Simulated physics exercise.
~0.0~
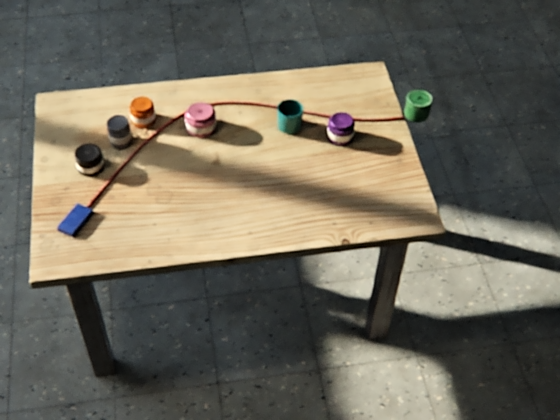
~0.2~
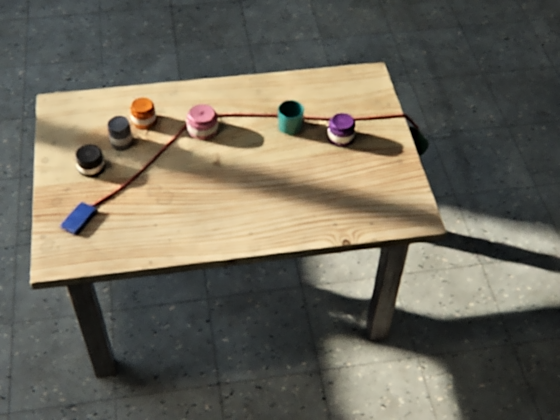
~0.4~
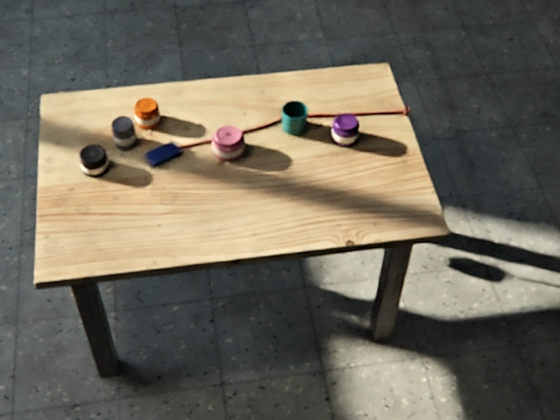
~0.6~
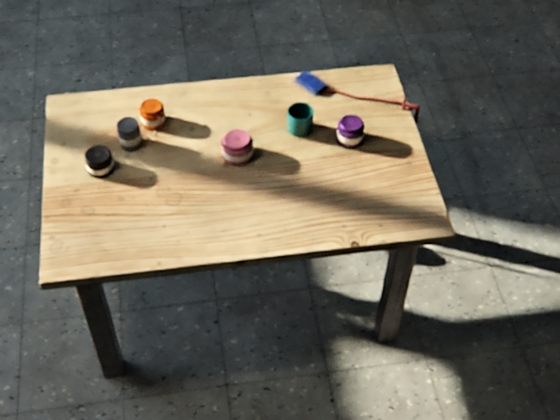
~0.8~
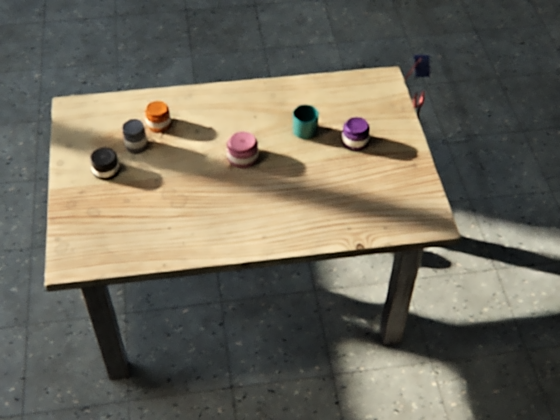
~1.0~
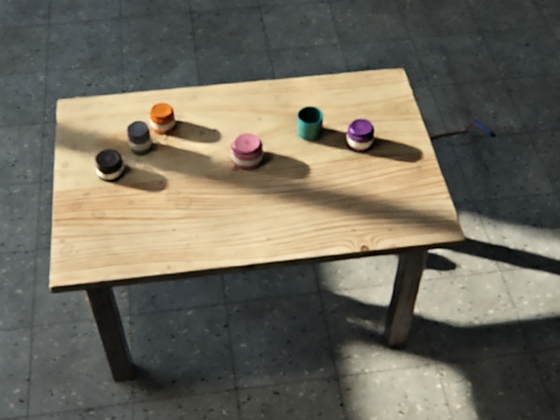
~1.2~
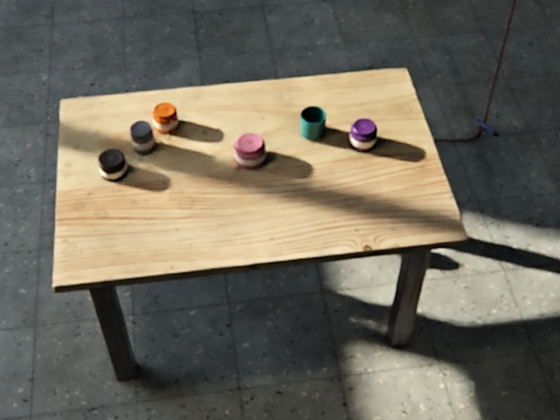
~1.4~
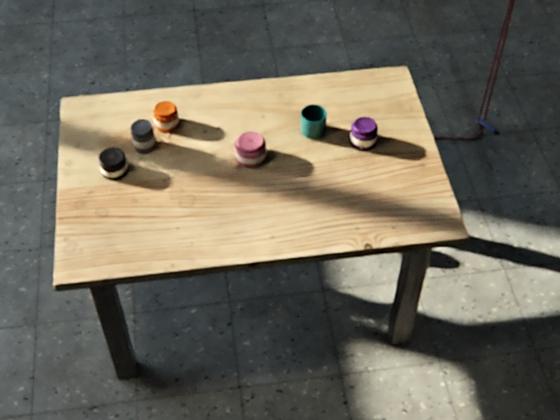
A wooden table stands on a grey tiled floor, seen from above at an angle as the view drifts slightly left. Black, grey and orange containers sit at the left, a pink jar near the middle, and a teal mug and purple jar toward the right. A thin red cable runs from a blue phone at the left to a green speaker dropping past the right edge. The speaker falls, dragging the phone across the tabletop and shifting the pink jar slightly. The phone slides off the right edge and hangs beside the table, while the pink jar and other containers remain on top.
